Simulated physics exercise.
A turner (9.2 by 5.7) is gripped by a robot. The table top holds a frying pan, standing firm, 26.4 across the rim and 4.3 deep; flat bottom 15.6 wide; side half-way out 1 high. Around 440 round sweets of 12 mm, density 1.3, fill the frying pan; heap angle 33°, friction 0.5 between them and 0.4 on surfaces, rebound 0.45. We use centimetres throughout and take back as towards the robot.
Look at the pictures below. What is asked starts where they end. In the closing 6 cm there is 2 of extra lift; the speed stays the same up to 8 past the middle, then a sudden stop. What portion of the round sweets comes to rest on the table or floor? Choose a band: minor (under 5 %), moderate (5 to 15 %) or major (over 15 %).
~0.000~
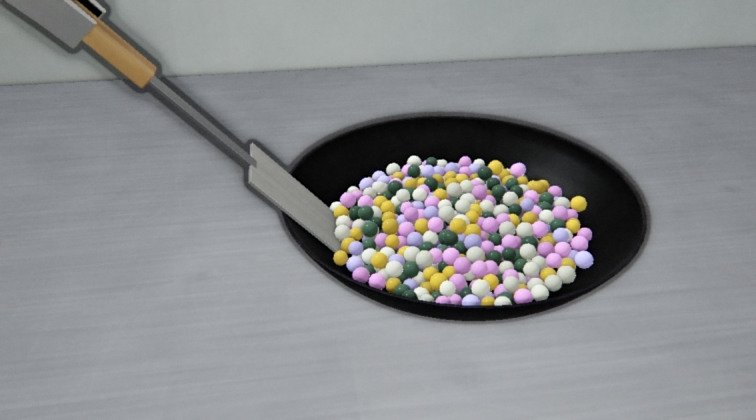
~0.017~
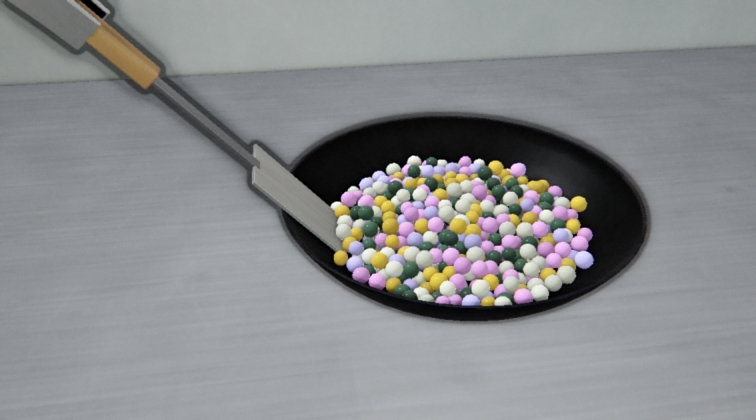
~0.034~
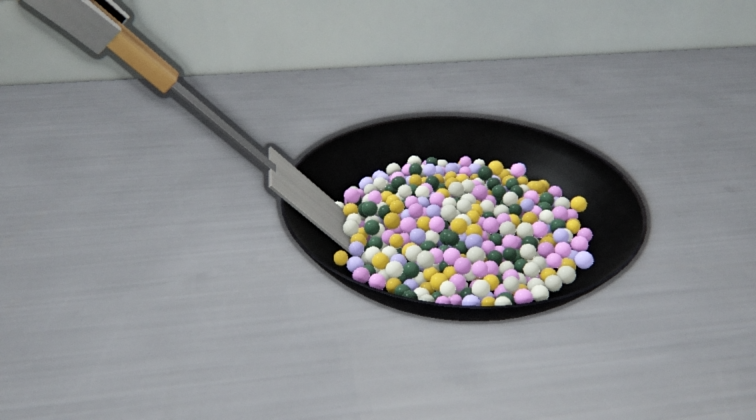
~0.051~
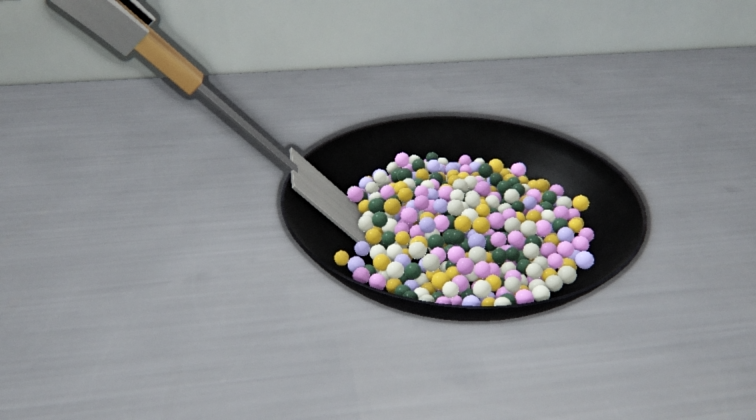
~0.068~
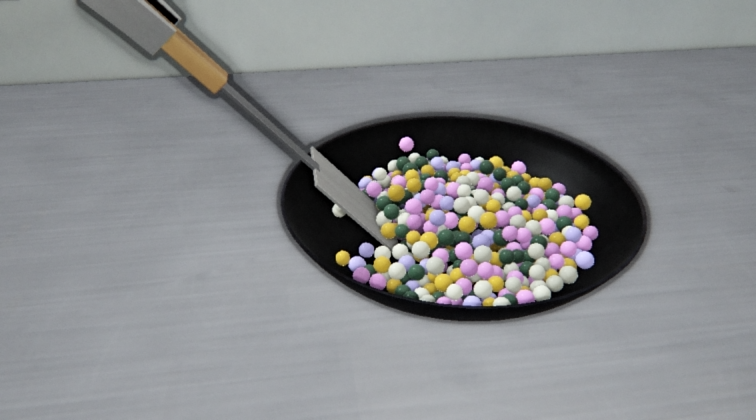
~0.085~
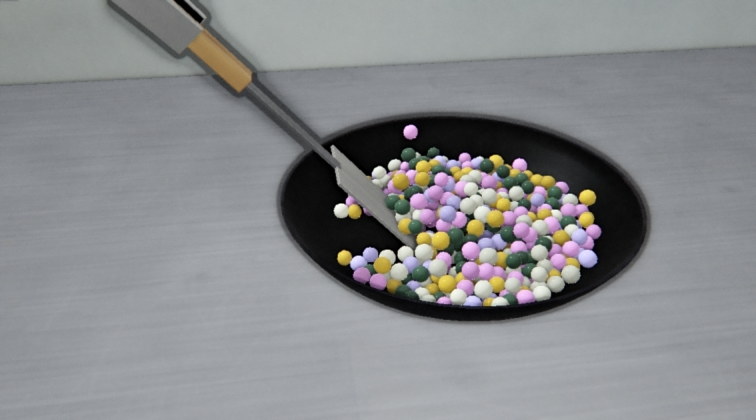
Moderate.
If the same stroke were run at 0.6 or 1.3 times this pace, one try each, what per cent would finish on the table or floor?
Roughly 0 per cent on the first try and 20 per cent on the second.
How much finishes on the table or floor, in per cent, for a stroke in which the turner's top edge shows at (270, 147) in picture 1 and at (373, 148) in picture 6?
My guess would be close to 15 per cent.
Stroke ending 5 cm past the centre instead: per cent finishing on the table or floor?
Result: Approx. 5 %.
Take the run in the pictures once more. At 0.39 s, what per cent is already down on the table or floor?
Around 8 %.
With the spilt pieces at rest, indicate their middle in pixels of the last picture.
Resting centre: About (743, 196).
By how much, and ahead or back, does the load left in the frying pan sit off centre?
Ahead of centre, roughly 3.5 centimetres.
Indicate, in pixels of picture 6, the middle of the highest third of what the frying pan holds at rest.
You'll find it at about (562, 199).
After 0.13 s, sloping 49°, highest piece 6 above the table; 445 in the frying pan.
After 0.17 s, sloping 49°, highest piece 7 above the table; 445 in the frying pan.
After 0.39 s, sloping 49°, highest piece 6 above the table; 400 in the frying pan, 39 on the table or floor, 6 on the blade or in flight.
After 1.44 s, sloping 49°, highest piece 5 above the table; 400 in the frying pan, 45 on the table or floor.
At rest, 400 in the frying pan, 45 on the table or floor. That is 10 % on the table or floor.
